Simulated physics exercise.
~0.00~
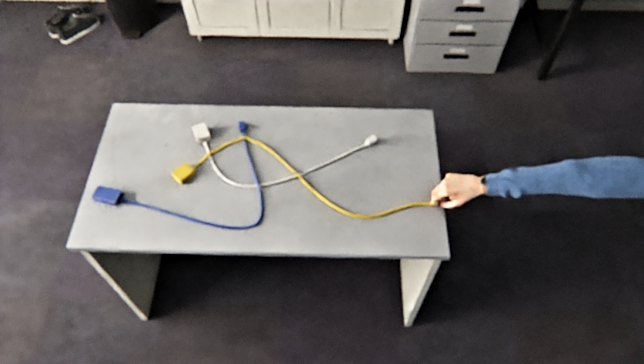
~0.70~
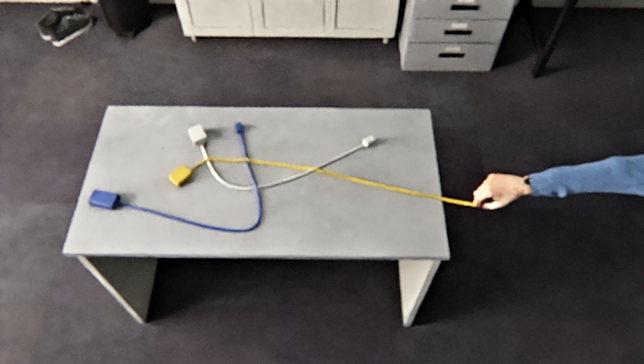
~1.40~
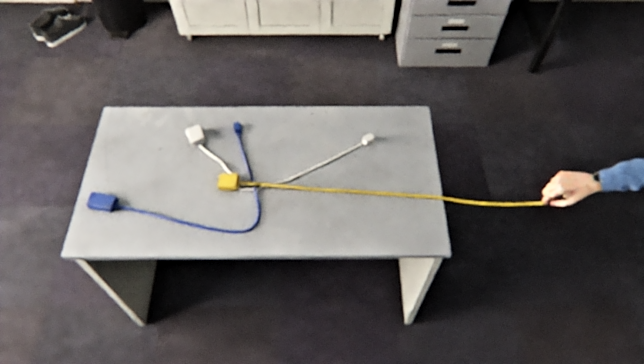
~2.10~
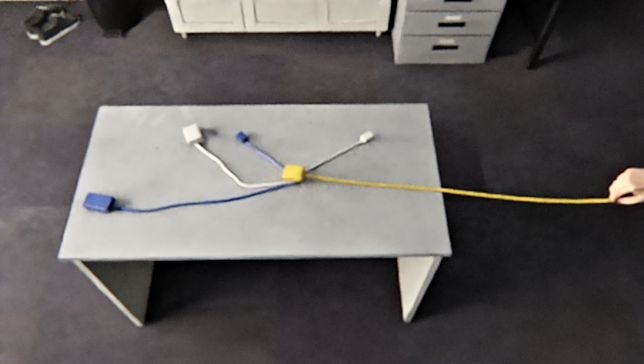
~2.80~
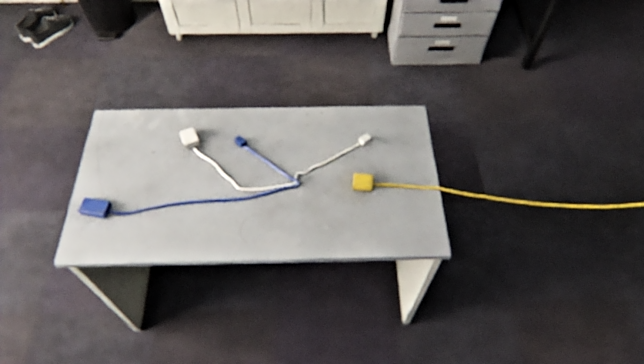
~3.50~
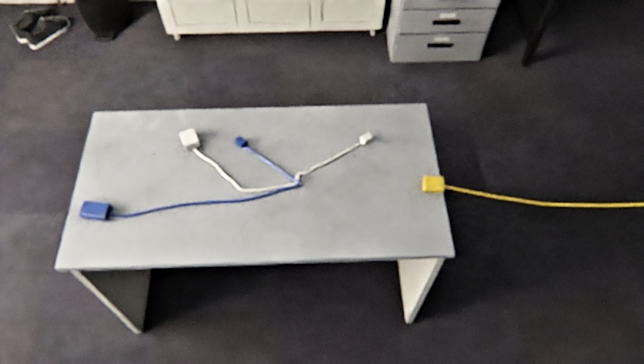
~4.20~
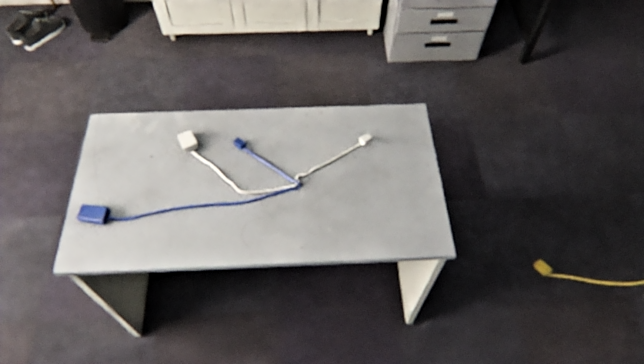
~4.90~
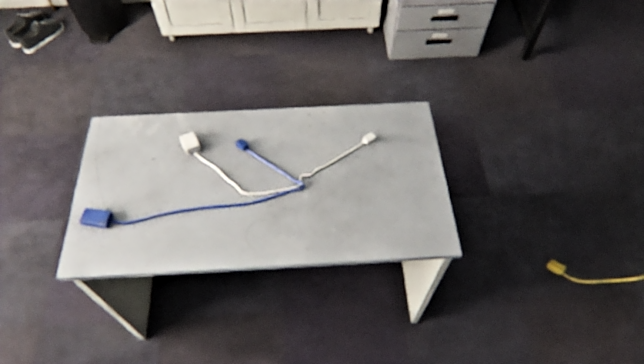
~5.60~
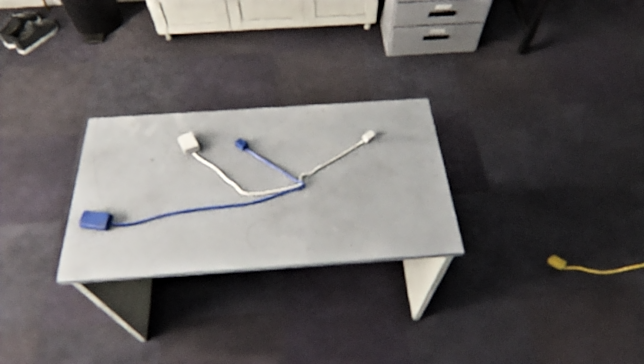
A hand pulls the yellow cable rightward until its charger drops off the gray table.
